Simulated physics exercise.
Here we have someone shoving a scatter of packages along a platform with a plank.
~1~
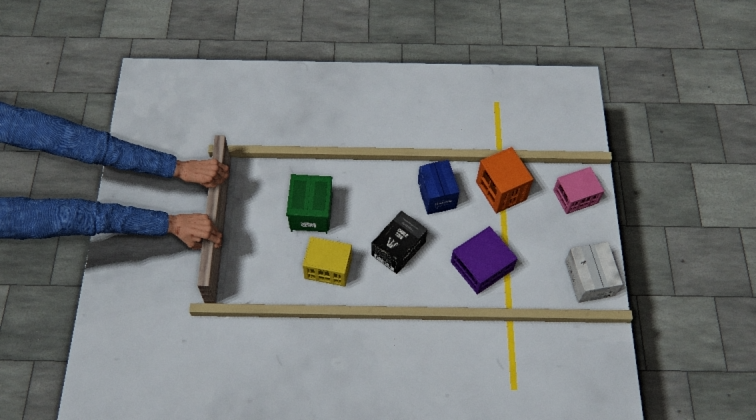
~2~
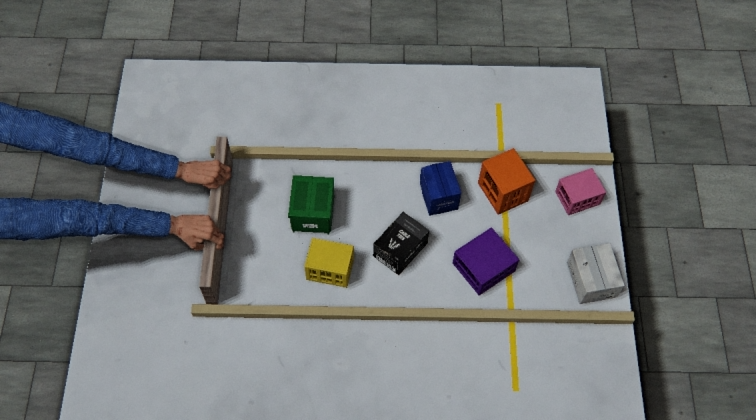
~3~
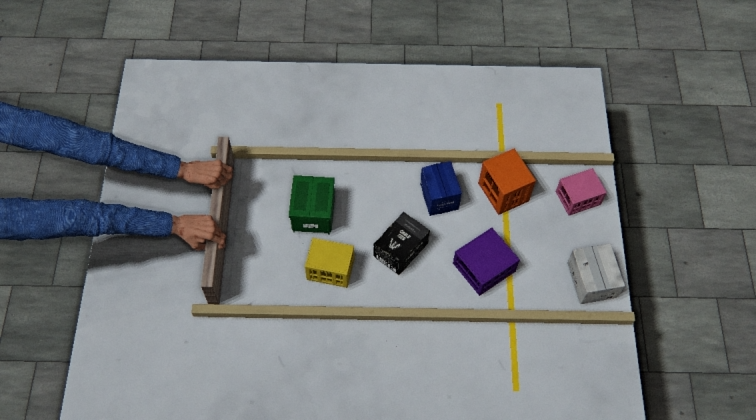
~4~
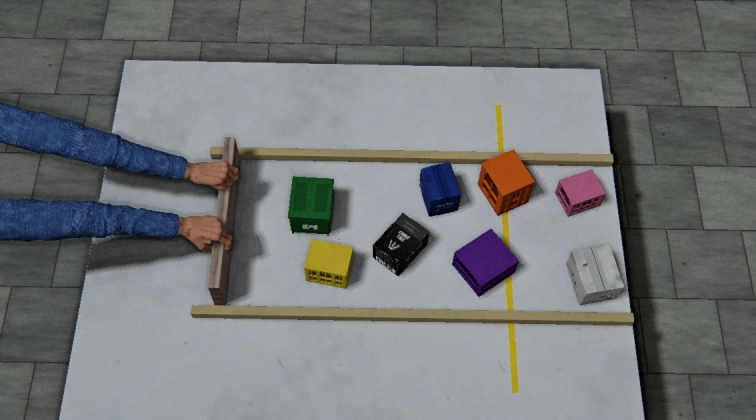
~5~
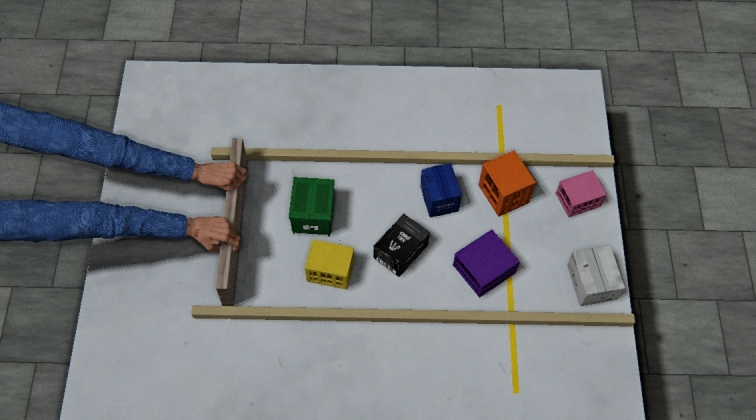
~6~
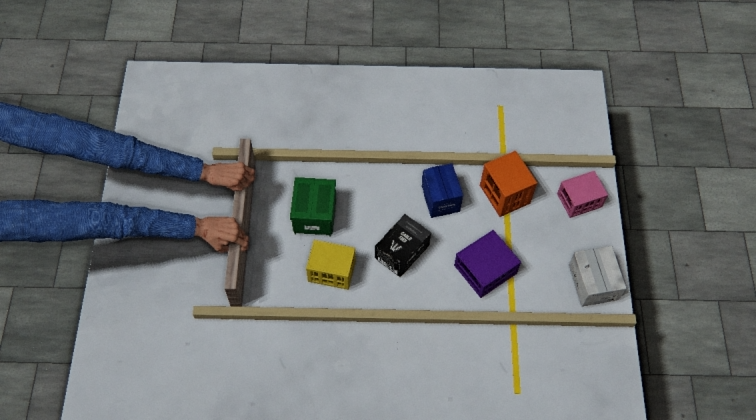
On a pale platform above a paved floor, two hands in blue sleeves pushed a plank slightly to the right between two rails, while the scattered colourful crates ahead of it stayed put.
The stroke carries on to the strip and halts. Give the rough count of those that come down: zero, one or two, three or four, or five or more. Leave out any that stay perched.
The number that fall off is one or two.
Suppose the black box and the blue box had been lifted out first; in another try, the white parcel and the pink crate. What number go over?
It would be 0 and 0.
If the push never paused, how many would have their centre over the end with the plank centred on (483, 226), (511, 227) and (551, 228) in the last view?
It would be 0, 2 and 3.
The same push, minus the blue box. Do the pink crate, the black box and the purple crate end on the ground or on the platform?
The pink crate remains up, the black box holds on, the purple crate stays on.
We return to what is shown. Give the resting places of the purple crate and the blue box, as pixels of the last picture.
The purple crate at (598, 282), the blue box at (564, 189).
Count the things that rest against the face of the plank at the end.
In contact: 2.
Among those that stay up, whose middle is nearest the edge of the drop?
The orange crate ends nearest.
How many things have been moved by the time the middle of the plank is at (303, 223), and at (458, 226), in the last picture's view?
1 and 8.
A little later, none off yet; white parcel at rest near (597, 276); pink crate at rest near (582, 194); orange crate at rest near (508, 184).
Next, none off yet; white parcel shifted a little near (605, 279); pink crate shifted a little near (589, 194); orange crate shifted about its own width near (547, 180).
When it is over, the number that fall off is one or two; down, pink crate and white parcel.
